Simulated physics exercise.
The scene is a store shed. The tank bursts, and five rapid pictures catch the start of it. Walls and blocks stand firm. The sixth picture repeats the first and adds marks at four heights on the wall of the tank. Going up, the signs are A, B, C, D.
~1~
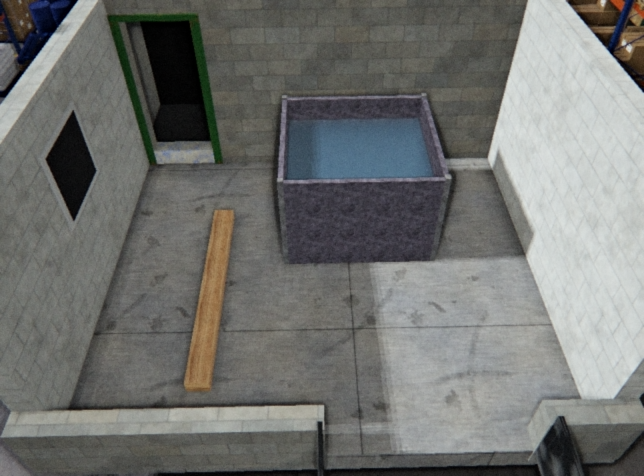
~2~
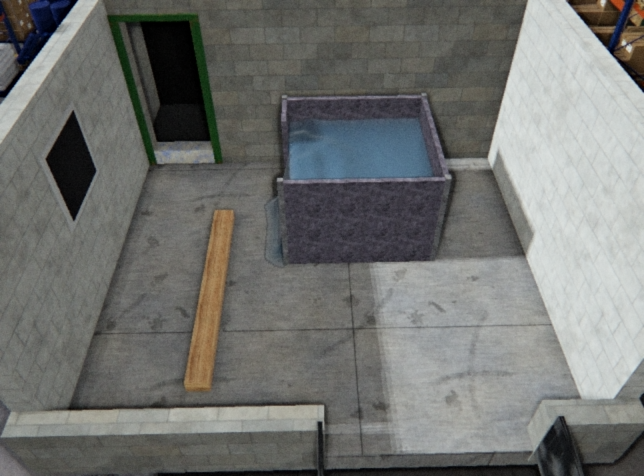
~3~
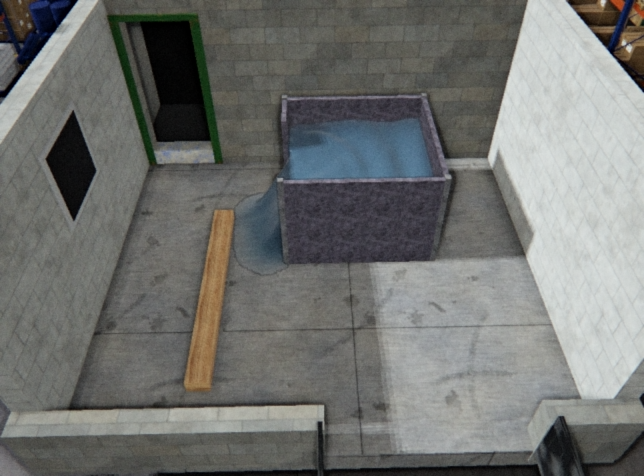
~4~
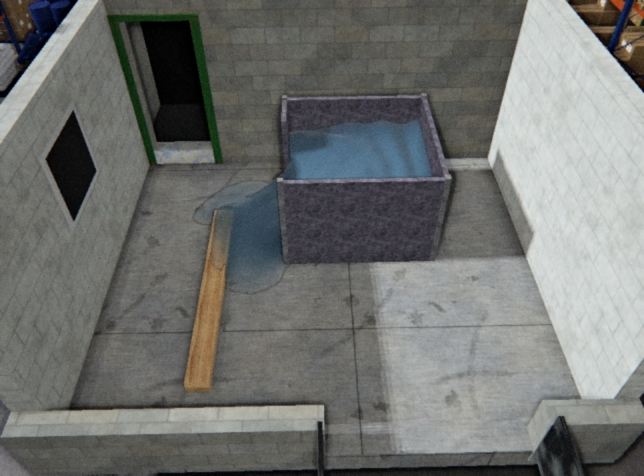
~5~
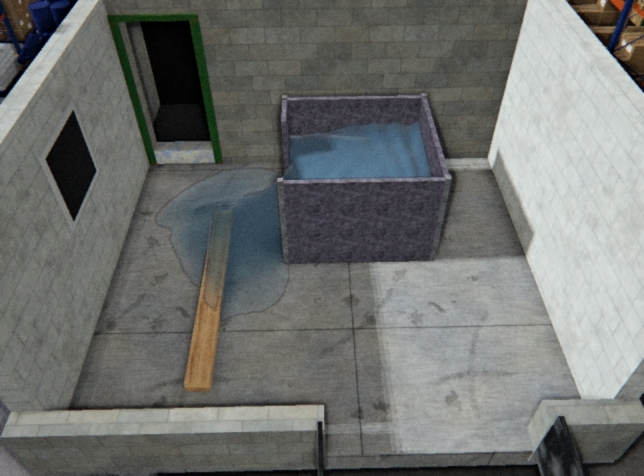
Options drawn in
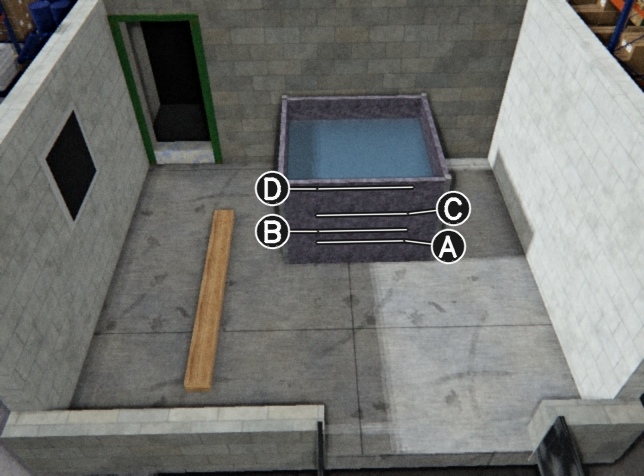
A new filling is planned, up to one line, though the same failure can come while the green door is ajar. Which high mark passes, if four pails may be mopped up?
That is line B.
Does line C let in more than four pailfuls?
Yes, it does.
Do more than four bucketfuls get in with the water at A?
No, not at all.
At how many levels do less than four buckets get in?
Two of the four.
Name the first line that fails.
C.
On the marked copy, A at (361, 241); B at (361, 230); C at (362, 214); D at (364, 188); from the bottom up A, B, C, D.
With A, nothing gets over.
With B, a bucket or two gets in.
With C, about 8 bucketfuls get in.
With D, dozens of bucketfuls pour in.
